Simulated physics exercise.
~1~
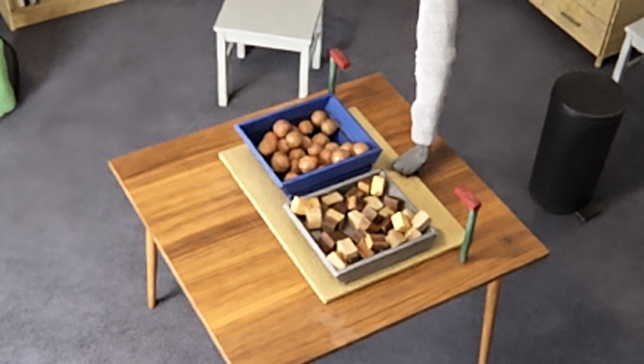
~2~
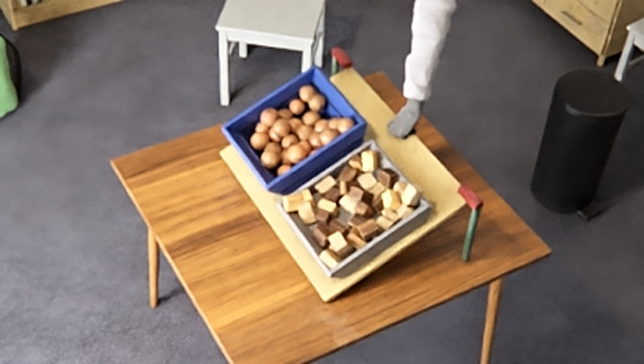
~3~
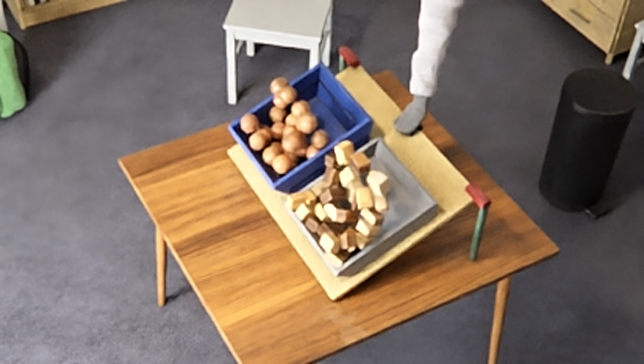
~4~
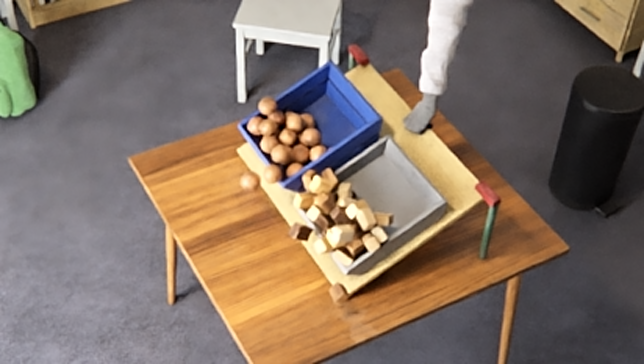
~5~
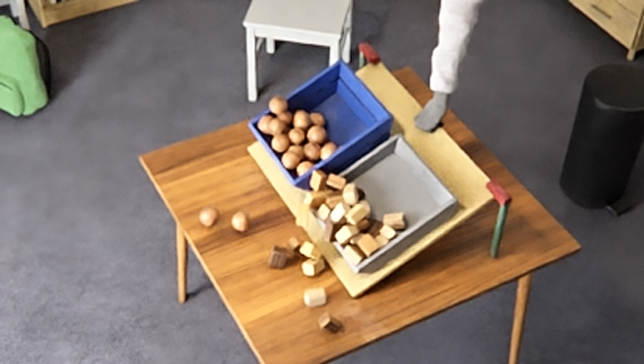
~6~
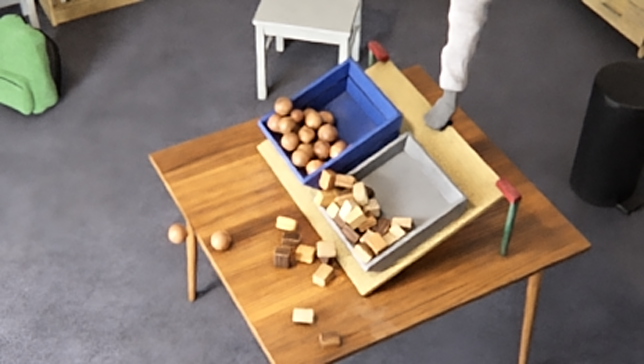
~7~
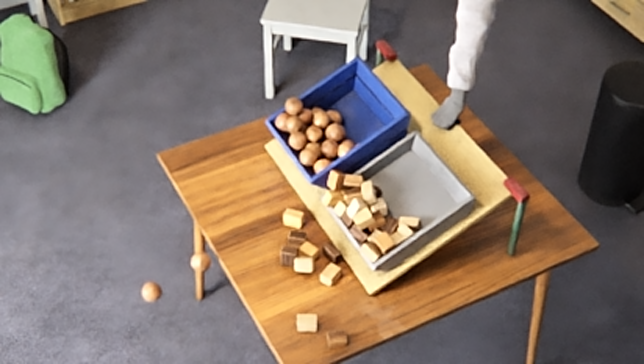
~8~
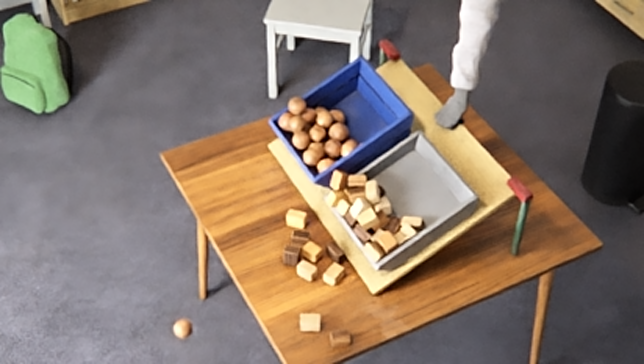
In the video, a hand lifts the right side of a board on a wooden table, tilting its blue tray of round brown onions and grey tray of wooden blocks leftward. Several blocks spill onto the tabletop, while two onions roll off to the floor and most pieces remain in the trays.
